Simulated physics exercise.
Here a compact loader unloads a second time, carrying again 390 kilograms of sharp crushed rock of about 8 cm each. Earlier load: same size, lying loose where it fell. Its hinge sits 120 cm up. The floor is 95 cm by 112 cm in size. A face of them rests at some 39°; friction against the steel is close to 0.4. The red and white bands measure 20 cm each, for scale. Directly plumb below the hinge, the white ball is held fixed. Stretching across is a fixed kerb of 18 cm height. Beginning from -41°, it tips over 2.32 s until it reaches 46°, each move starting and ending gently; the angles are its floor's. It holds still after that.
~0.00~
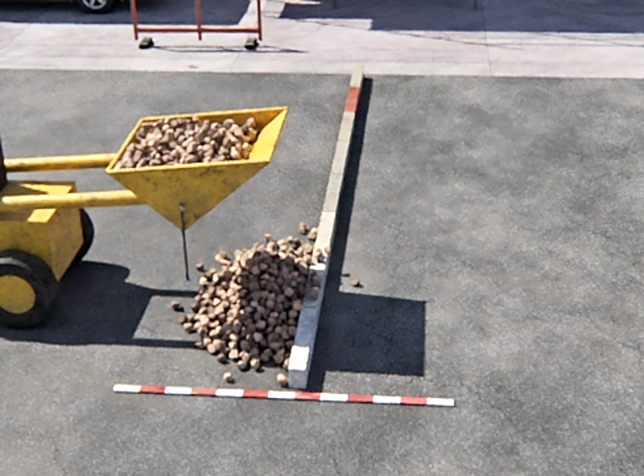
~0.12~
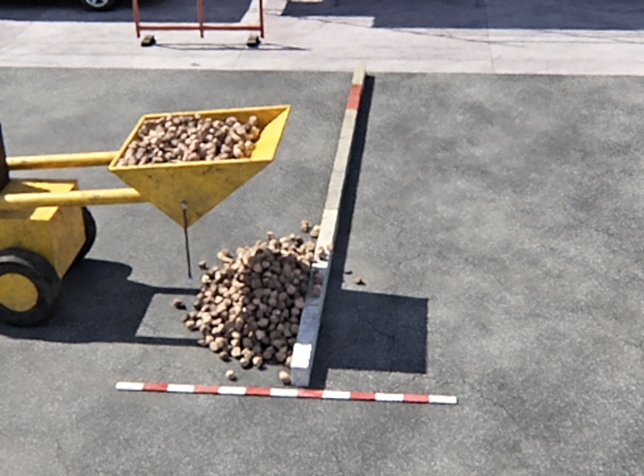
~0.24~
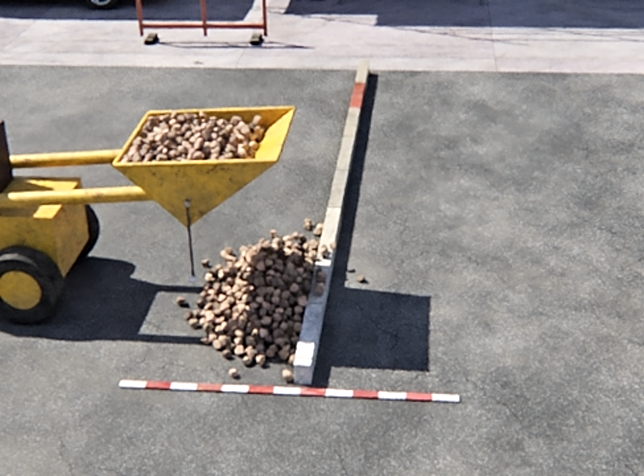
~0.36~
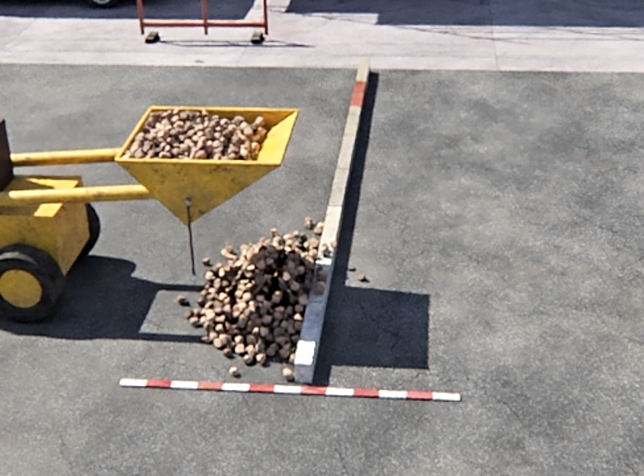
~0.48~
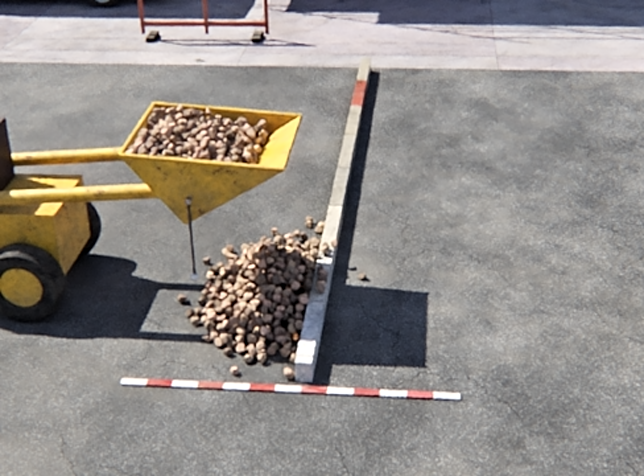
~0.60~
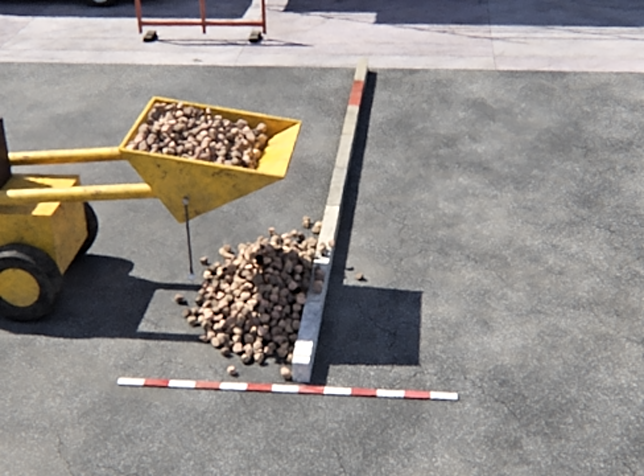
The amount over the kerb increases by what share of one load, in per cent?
By about 27 per cent of a load.
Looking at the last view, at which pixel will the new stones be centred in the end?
Middle: Approx. (298, 275) px.
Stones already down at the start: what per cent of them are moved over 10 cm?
0 per cent.
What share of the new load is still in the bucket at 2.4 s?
Roughly 15 per cent is still inside.
After 1.7 s the floor is at 32°; in per cent of one load, 95 in the bucket, 105 on this side of the kerb; the foremost stones are at (327, 267).
After 2.4 s the floor is at 46°; in per cent of one load, 15 in the bucket, 171 on this side of the kerb, 14 over the kerb; the foremost stones are at (378, 287).
After 2.8 s the floor is at 46°; in per cent of one load, 3 in the bucket, 173 on this side of the kerb, 24 over the kerb; the foremost stones are at (413, 294).
After 5.4 s the floor is at 46°; in per cent of one load, 2 in the bucket, 171 on this side of the kerb, 27 over the kerb; the foremost stones are at (421, 296). Net gain over the kerb, 27.
